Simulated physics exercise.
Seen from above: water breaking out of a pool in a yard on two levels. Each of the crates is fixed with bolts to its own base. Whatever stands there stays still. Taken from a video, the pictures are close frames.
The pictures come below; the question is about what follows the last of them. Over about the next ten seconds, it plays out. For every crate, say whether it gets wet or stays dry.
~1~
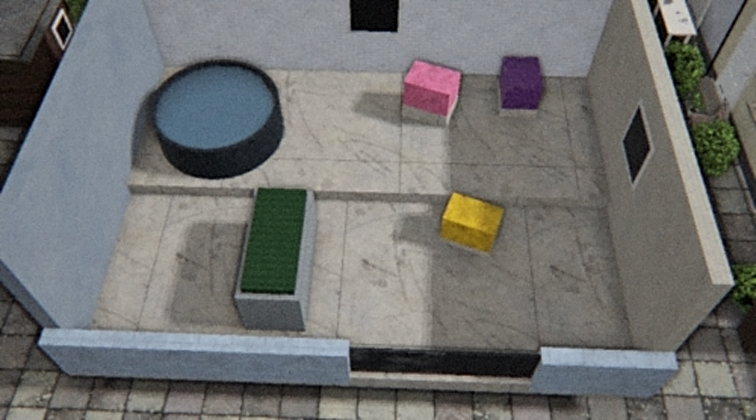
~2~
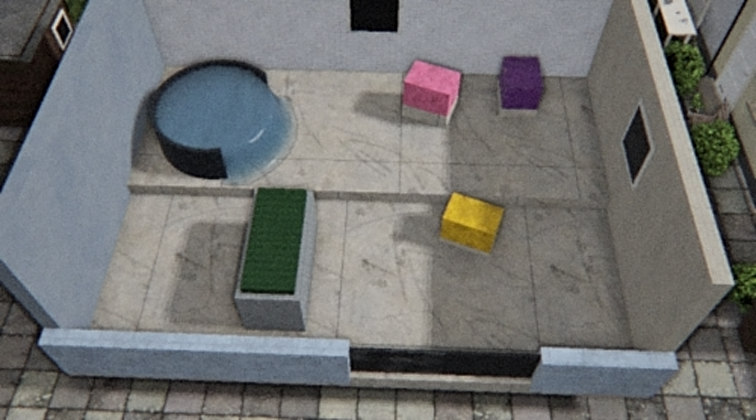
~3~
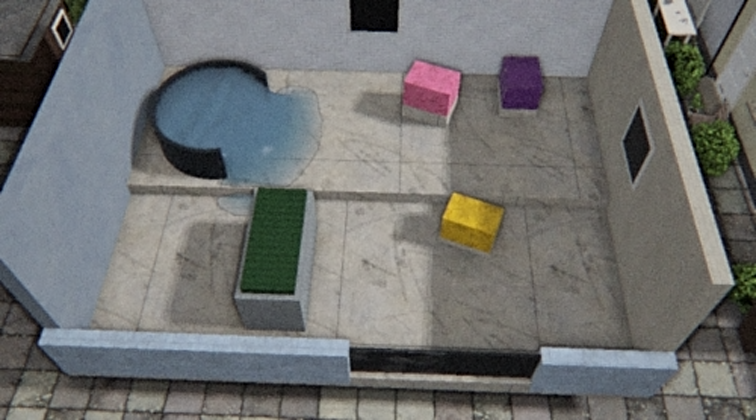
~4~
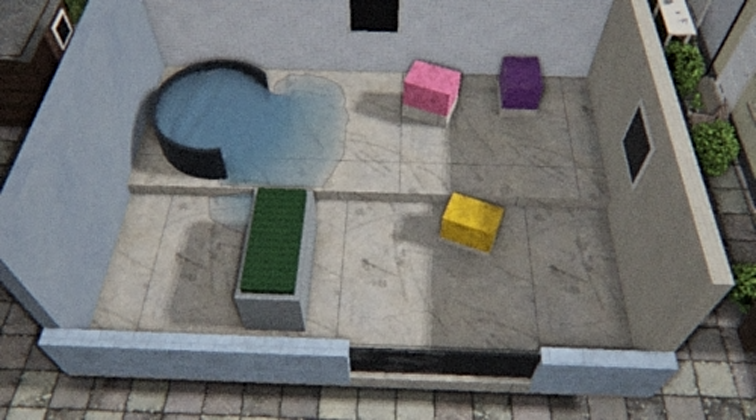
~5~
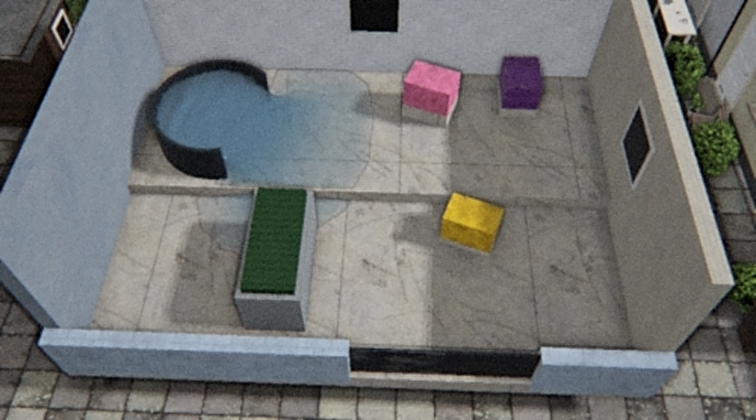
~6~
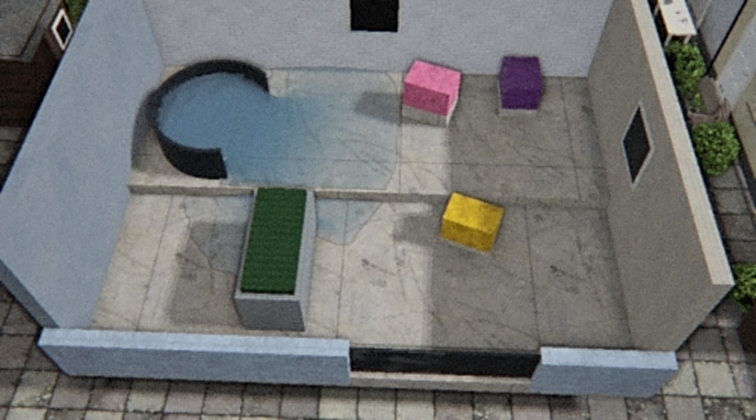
Yellow crate: Wet; pink crate: Dry; purple crate: Dry.
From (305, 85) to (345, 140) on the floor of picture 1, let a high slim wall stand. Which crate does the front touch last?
It's the crate marked purple.
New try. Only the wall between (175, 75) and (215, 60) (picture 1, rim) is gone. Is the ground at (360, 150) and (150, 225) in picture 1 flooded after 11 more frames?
In the order asked: Left untouched and swamped.
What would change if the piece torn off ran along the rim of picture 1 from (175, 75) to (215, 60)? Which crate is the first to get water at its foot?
The one in pink.
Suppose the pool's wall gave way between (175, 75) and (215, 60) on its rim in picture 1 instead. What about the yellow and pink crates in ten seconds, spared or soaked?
First the yellow: It is never reached; then the pink: It is never reached.
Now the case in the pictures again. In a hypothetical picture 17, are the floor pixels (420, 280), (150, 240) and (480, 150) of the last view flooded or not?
Result by point, in sequence: Waterlogged, then unwetted, then waterlogged.
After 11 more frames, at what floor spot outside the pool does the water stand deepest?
At about (437, 221).
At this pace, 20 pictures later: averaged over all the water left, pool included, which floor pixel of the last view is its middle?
I reckon somewhere around (403, 186).
A moment on, water covers 40 % of the floor; the yellow crate water round its plinth, the pink crate water round its plinth, the purple crate not reached.
Next, water covers 60 % of the floor; the yellow crate water round its plinth, the pink crate water round its plinth, the purple crate water round its plinth.
Then, water covers 75 % of the floor; the yellow crate water round its plinth, the pink crate water round its plinth, the purple crate water round its plinth.
Later, water covers 90 % of the floor; the yellow crate water round its plinth, the pink crate water round its plinth, the purple crate water round its plinth.
In the end, water covers 95 % of the floor; the yellow crate was topped, the pink crate stayed above the water, the purple crate stayed above the water.
